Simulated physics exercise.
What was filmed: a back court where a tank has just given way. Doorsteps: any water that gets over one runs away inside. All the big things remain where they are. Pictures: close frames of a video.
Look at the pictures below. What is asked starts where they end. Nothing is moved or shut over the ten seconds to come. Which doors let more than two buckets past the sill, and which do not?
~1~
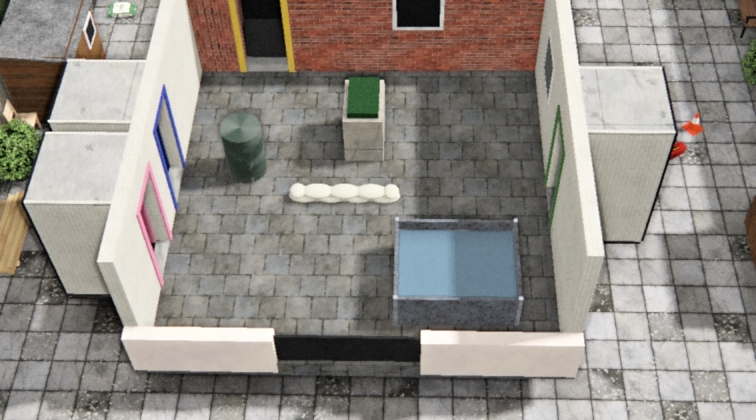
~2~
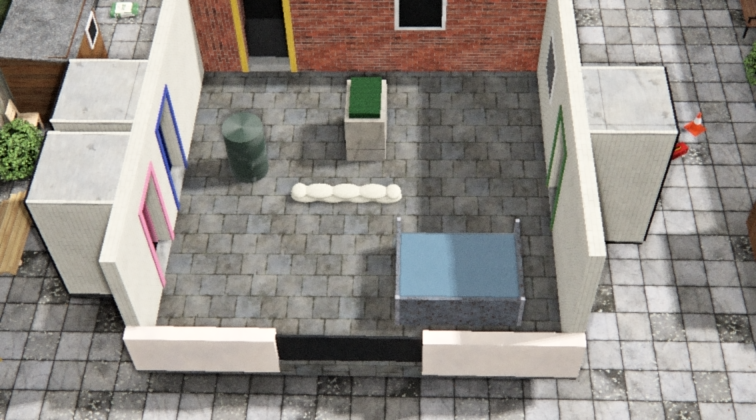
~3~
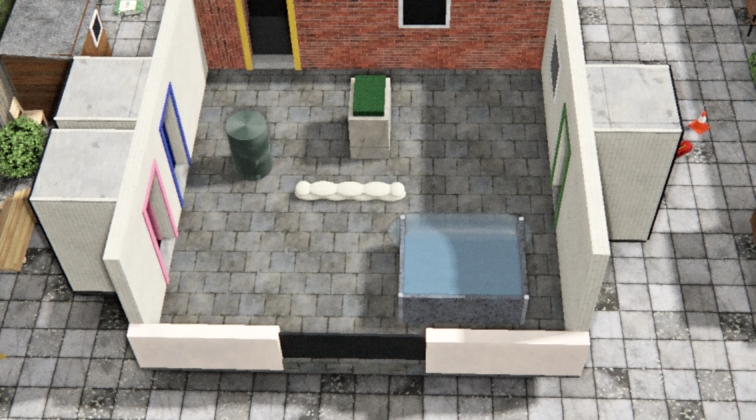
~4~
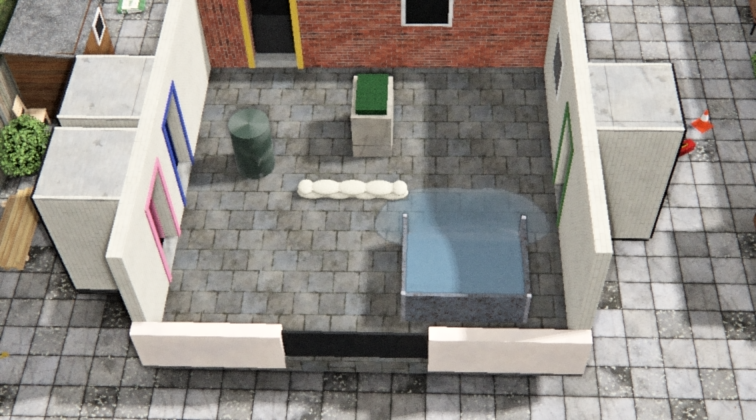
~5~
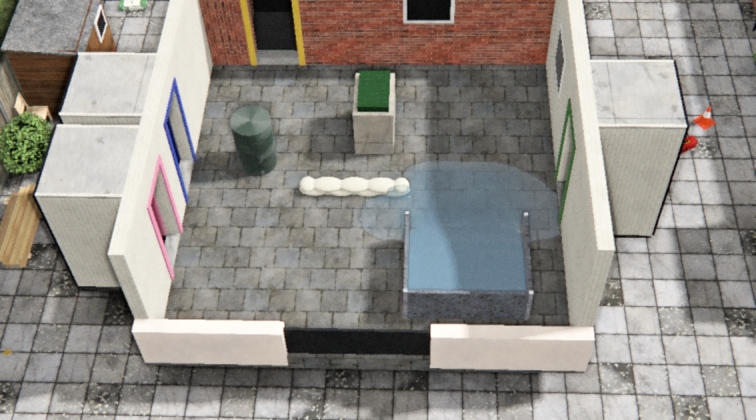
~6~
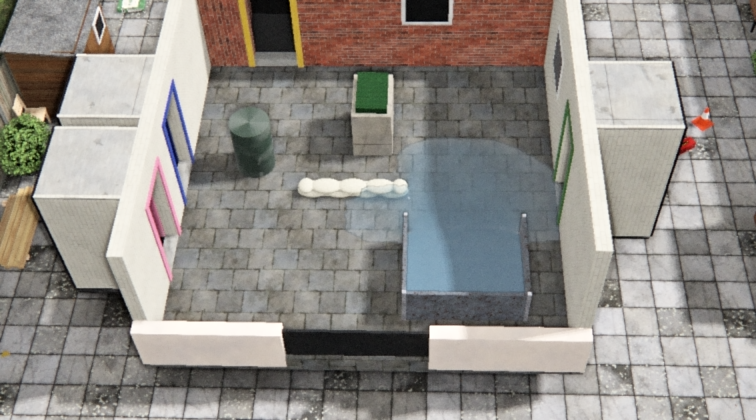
Here is the split: The yellow door keeps it to two or fewer; the pink door lets more through; the blue door keeps it to two or fewer; the green door lets more through.
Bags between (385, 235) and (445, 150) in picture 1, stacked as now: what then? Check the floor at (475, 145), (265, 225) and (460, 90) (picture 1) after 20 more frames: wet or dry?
Going through them, they'd be waterlogged, then left unsoaked, then waterlogged.
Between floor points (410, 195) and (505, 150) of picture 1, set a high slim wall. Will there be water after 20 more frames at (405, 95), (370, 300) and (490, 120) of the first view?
Results in order: Swamped / bone-dry / swamped.
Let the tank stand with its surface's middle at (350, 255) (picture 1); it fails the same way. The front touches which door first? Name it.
The door marked blue is first.
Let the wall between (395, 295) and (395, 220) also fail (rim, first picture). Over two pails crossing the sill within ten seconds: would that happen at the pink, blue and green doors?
Going through them, the pink one clears the cutoff, the blue one clears the cutoff, the green one falls below the cutoff.
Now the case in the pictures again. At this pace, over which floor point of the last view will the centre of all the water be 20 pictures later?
That puts it at around (432, 141).
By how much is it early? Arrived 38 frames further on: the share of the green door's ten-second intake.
Some 85 in a hundred.
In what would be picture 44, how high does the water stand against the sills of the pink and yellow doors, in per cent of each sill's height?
Near 150 and 20 per cent, in that order.
A moment on, water covers 35 % of the floor; the yellow door not reached, the pink door not reached, the blue door not reached, the green door under two buckets in.
Next, water covers 45 % of the floor; the yellow door not reached, the pink door not reached, the blue door not reached, the green door over two buckets in.
Then, water covers 60 % of the floor; the yellow door wet at the sill, nothing in, the pink door under two buckets in, the blue door wet at the sill, nothing in, the green door over two buckets in.
Later, water covers 70 % of the floor; the yellow door wet at the sill, nothing in, the pink door over two buckets in, the blue door wet at the sill, nothing in, the green door over two buckets in.
In the end, water covers 90 % of the floor; the yellow door wet at the sill, nothing in, the pink door over two buckets in, the blue door wet at the sill, nothing in, the green door over two buckets in.
